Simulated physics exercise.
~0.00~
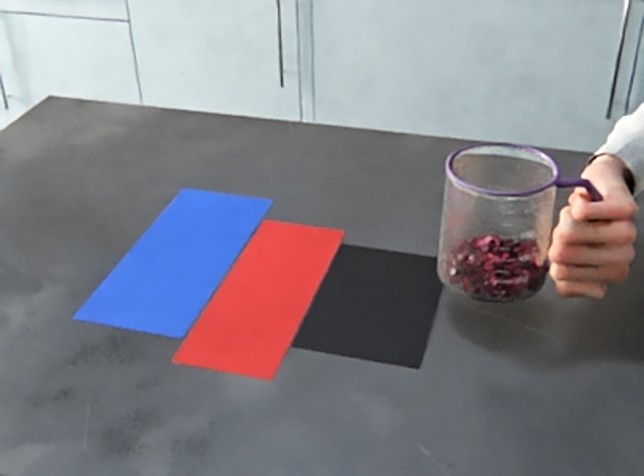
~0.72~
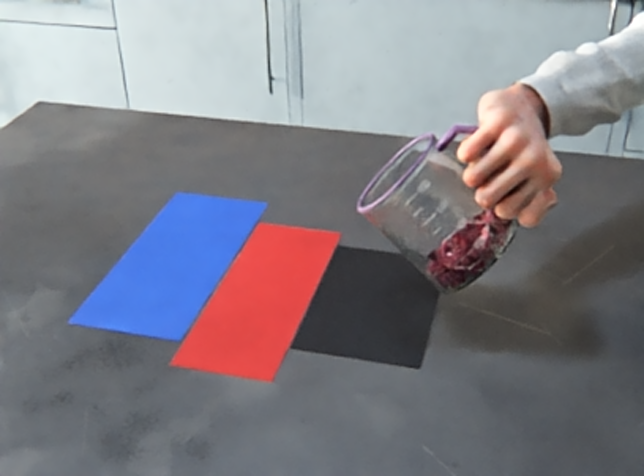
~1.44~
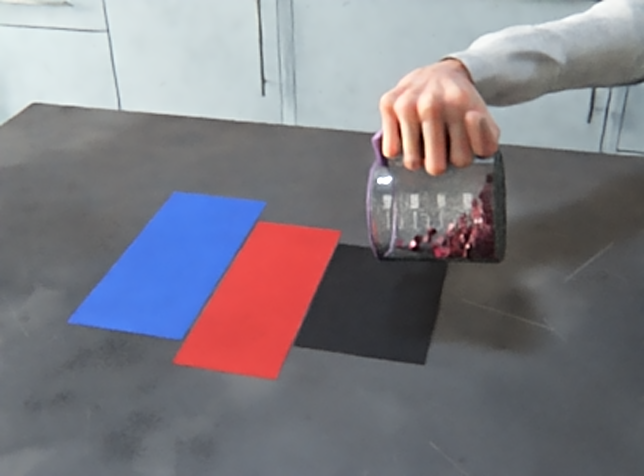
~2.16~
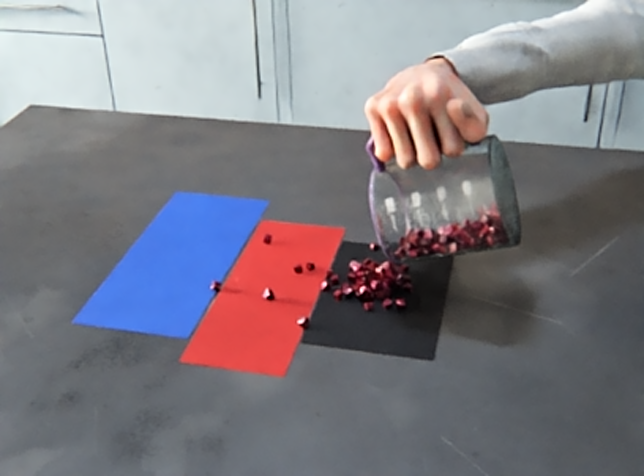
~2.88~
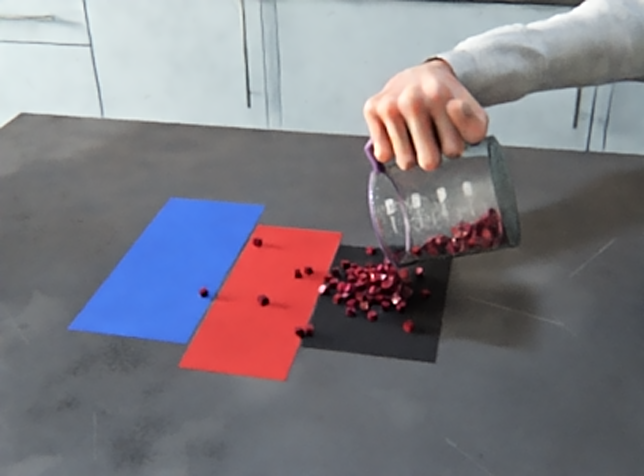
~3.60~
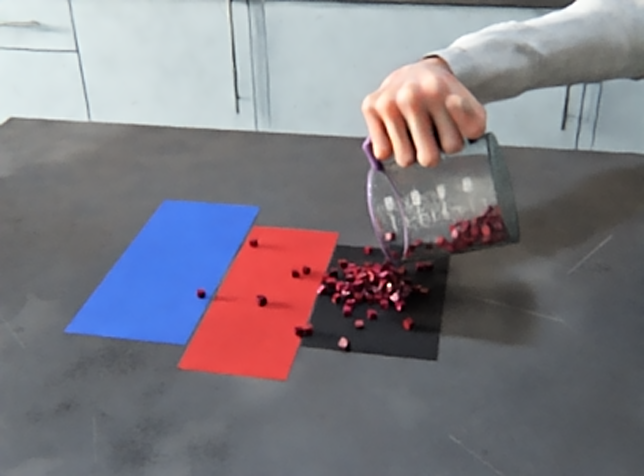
The clip opens on a dark table where a blue, a red and a black mat lie side by side, while a hand at the right holds a clear jug with a purple rim and handle, partly filled with dark red beetroot cubes. The hand lifts the jug leftward and tips it over toward the mats. Held on its side above the black mat, the jug spills its cubes into a loose pile there, and a few scatter onto the red mat and toward the blue one. The flow dwindles, and the hand holds the jug still, with many cubes remaining inside and most spilled ones on the black mat.
